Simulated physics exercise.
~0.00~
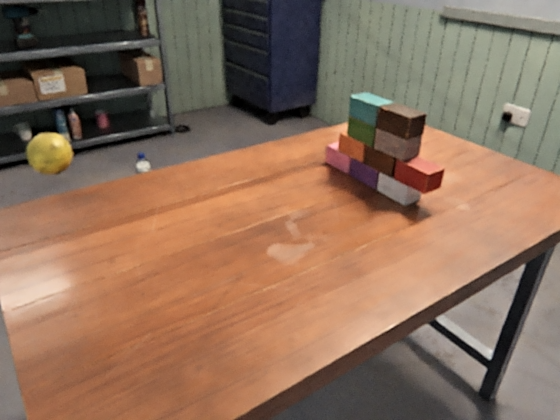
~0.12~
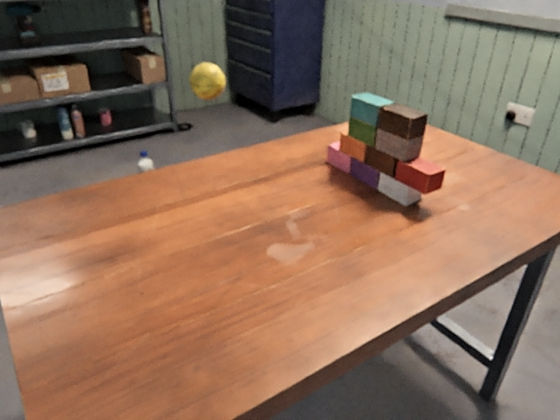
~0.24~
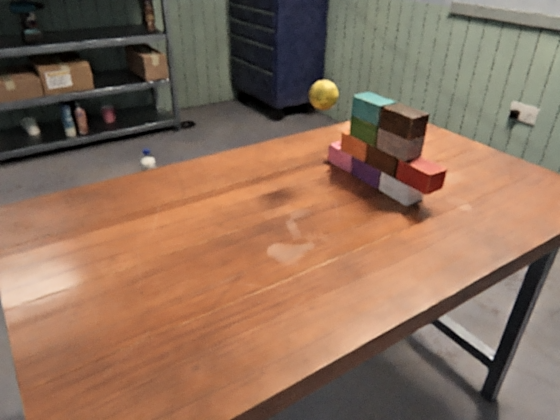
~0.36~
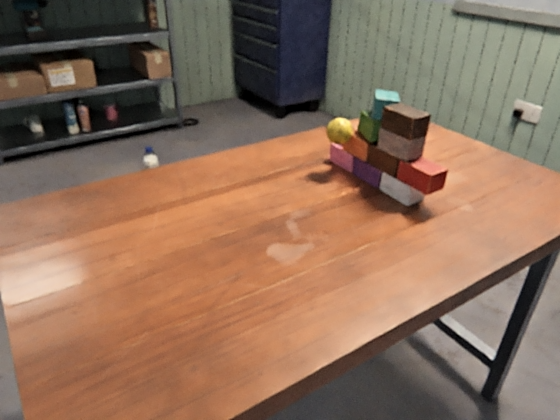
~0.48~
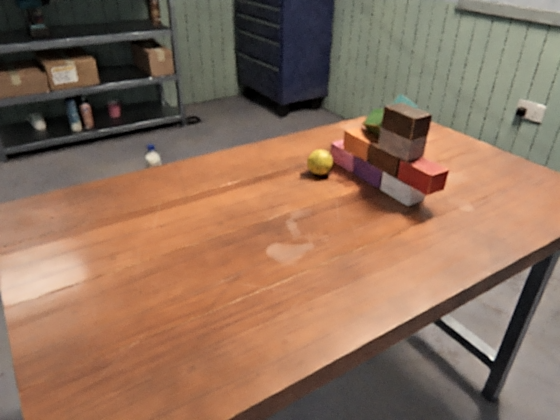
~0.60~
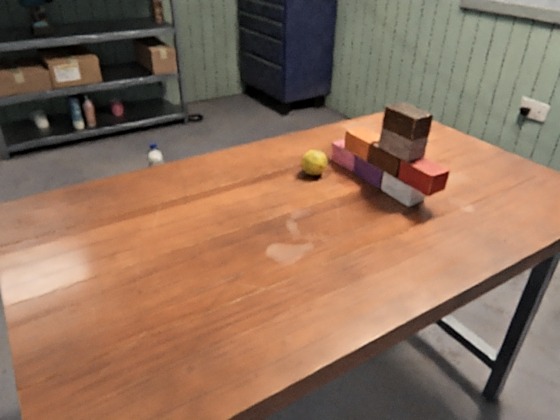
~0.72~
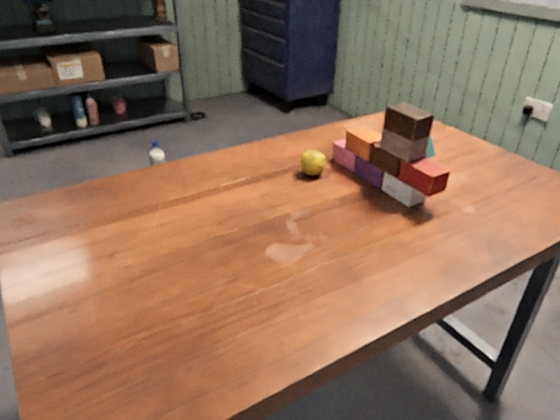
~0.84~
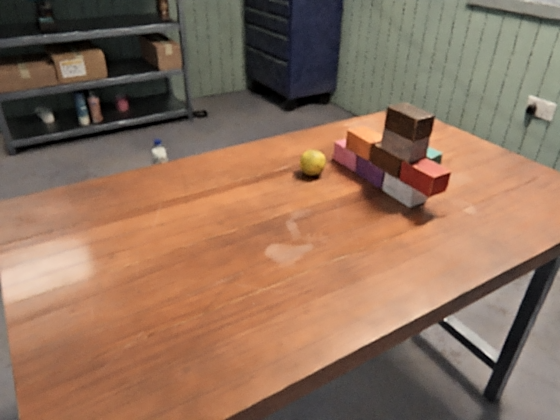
A yellow ball flies into stacked colourful blocks, knocking the turquoise and green ones off behind.
